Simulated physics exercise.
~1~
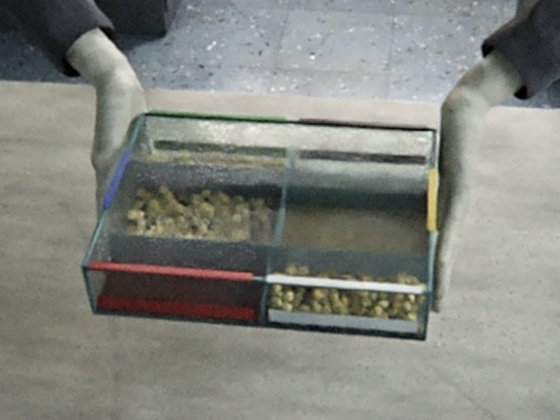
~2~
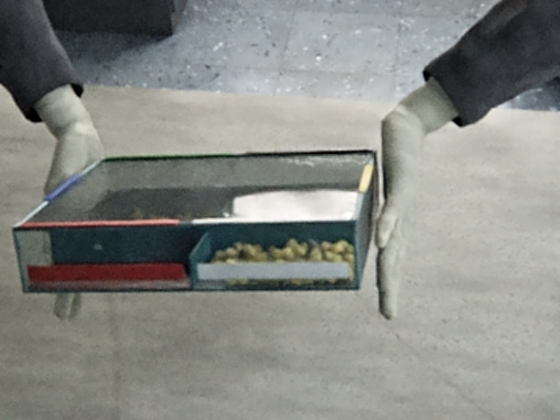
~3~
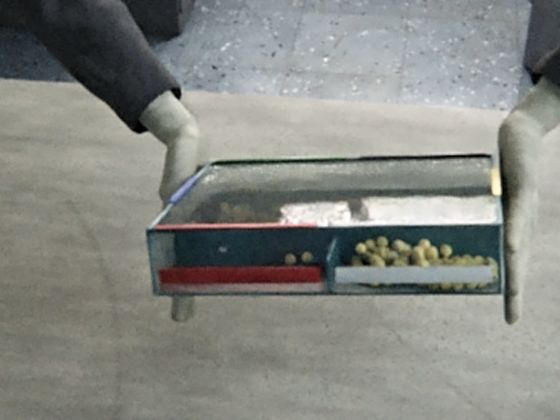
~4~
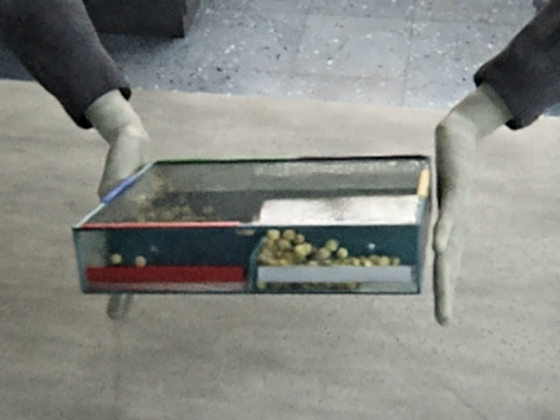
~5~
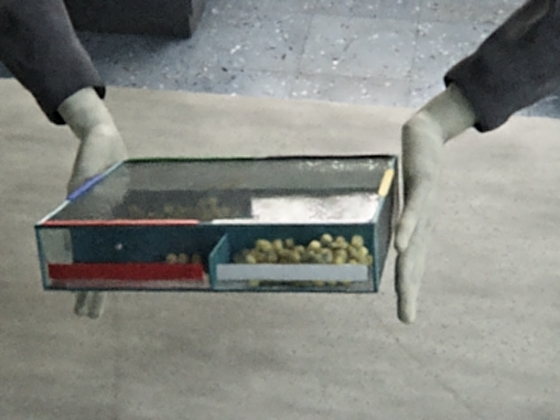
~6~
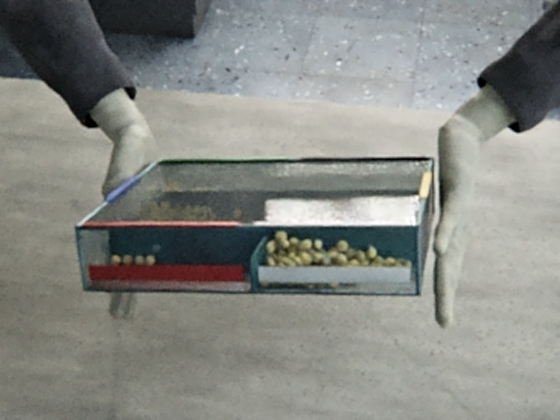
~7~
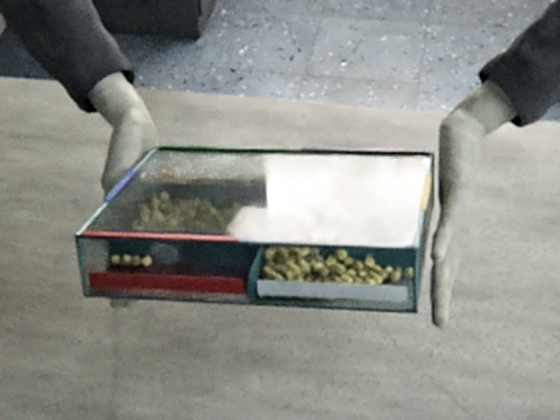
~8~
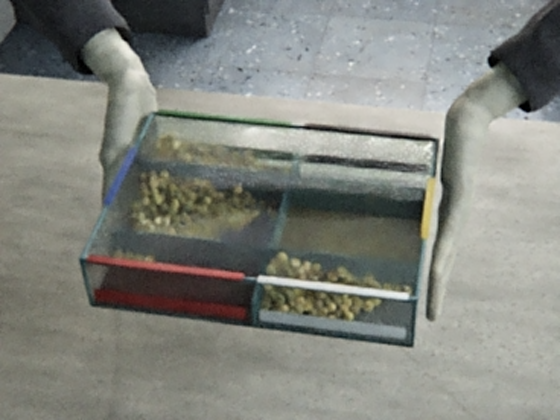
A clear-lidded box of soya beans, held between two hands, was tilted and shaken from side to side, then brought back level, ending with beans mostly in the blue, white and green compartments.
